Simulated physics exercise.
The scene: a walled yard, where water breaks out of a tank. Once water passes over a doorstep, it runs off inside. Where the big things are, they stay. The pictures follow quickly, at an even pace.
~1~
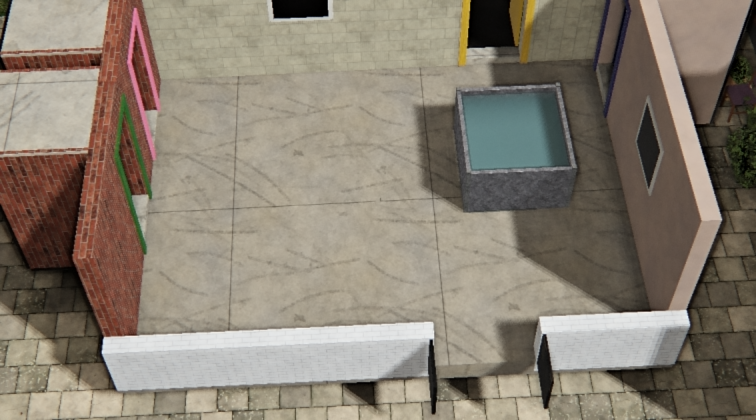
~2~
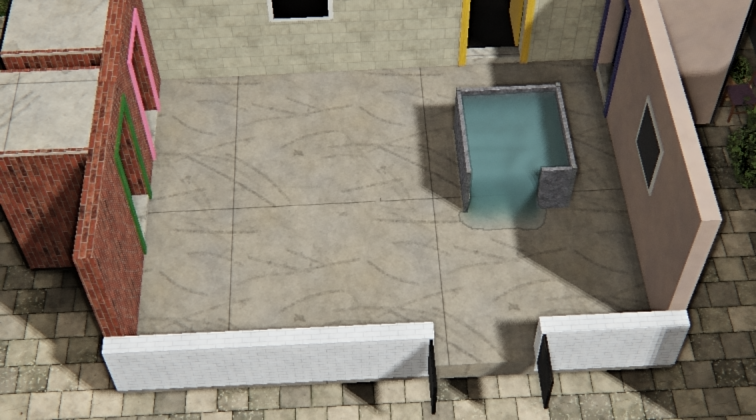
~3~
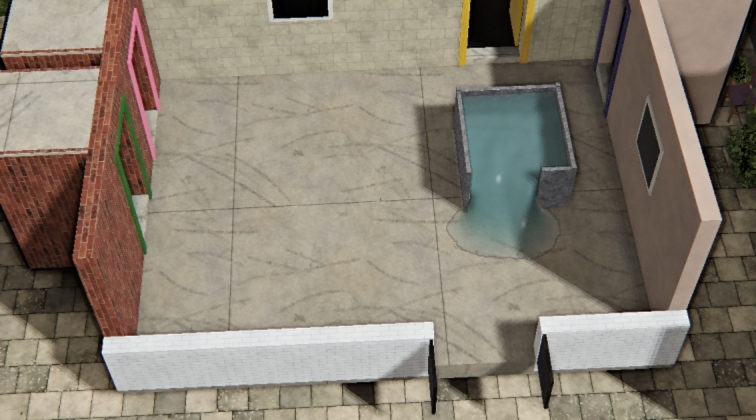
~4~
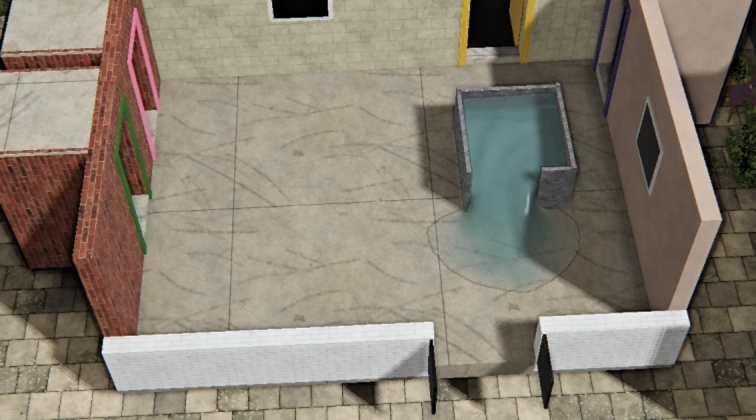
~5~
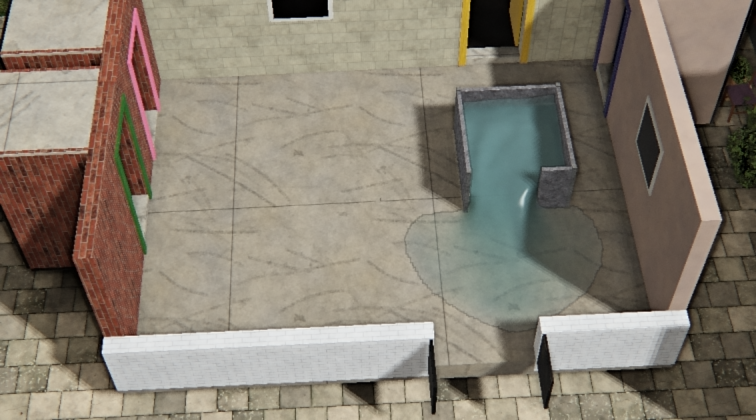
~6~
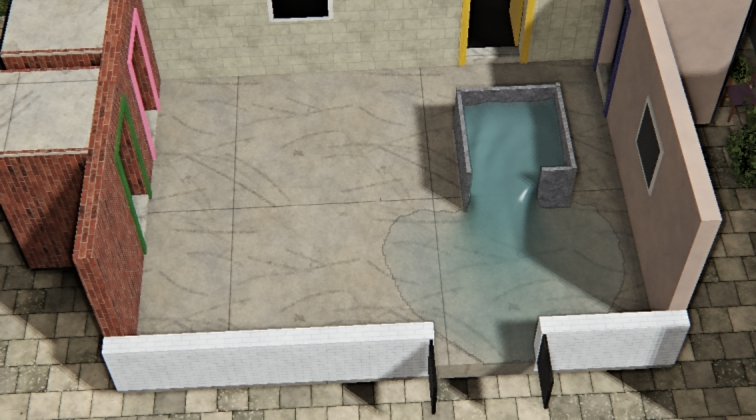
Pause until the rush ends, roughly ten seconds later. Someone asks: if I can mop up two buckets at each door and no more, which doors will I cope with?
As I see it, the blue door will be at or under the cap; the green door will be at or under the cap; the pink door will be at or under the cap; the yellow door will be at or under the cap.
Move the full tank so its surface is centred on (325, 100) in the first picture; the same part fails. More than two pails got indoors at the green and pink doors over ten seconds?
Lab note - green door door doesn't reach it; pink door door crosses the line.
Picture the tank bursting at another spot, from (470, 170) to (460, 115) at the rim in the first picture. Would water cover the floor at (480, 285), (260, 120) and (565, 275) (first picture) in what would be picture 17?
Going in your order, I'd say still bare, then drenched, then still bare.
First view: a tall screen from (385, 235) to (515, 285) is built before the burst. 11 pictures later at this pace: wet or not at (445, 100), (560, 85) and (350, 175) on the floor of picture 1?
Point by point: First not reached, second not reached, third submerged.
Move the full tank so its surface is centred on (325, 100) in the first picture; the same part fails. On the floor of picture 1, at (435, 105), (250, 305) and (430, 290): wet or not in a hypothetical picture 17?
Well, in the order you listed them, they'd be unreached, reached by the flood and reached by the flood.
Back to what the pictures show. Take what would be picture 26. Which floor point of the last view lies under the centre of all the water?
I reckon somewhere around (464, 250).
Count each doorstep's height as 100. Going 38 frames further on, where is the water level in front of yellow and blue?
Some 30 percent, then some 40 percent.
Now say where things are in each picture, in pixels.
The tank at (514, 131) is whole and still, in the first picture.
The front is at (540, 216), out from the gap at (503, 196), in the second picture.
Water pours out at (503, 197) and has run to (542, 250), in the third picture.
Water pours out at (502, 198) and has run to (531, 285), in the fourth picture.
The front is at a hidden place, out from the gap at (502, 198), in the fifth picture.
The front is at a hidden place, out from the gap at (502, 198), in the sixth picture.
A moment on, water covers 25 % of the floor; the blue door not reached, the green door not reached, the pink door not reached, the yellow door not reached.
Next, water covers 30 % of the floor; the blue door not reached, the green door not reached, the pink door not reached, the yellow door not reached.
Then, water covers 40 % of the floor; the blue door not reached, the green door wet at the sill, nothing in, the pink door not reached, the yellow door not reached.
Later, water covers 60 % of the floor; the blue door wet at the sill, nothing in, the green door wet at the sill, nothing in, the pink door wet at the sill, nothing in, the yellow door wet at the sill, nothing in.
In the end, water covers 80 % of the floor; the blue door wet at the sill, nothing in, the green door wet at the sill, nothing in, the pink door wet at the sill, nothing in, the yellow door wet at the sill, nothing in.
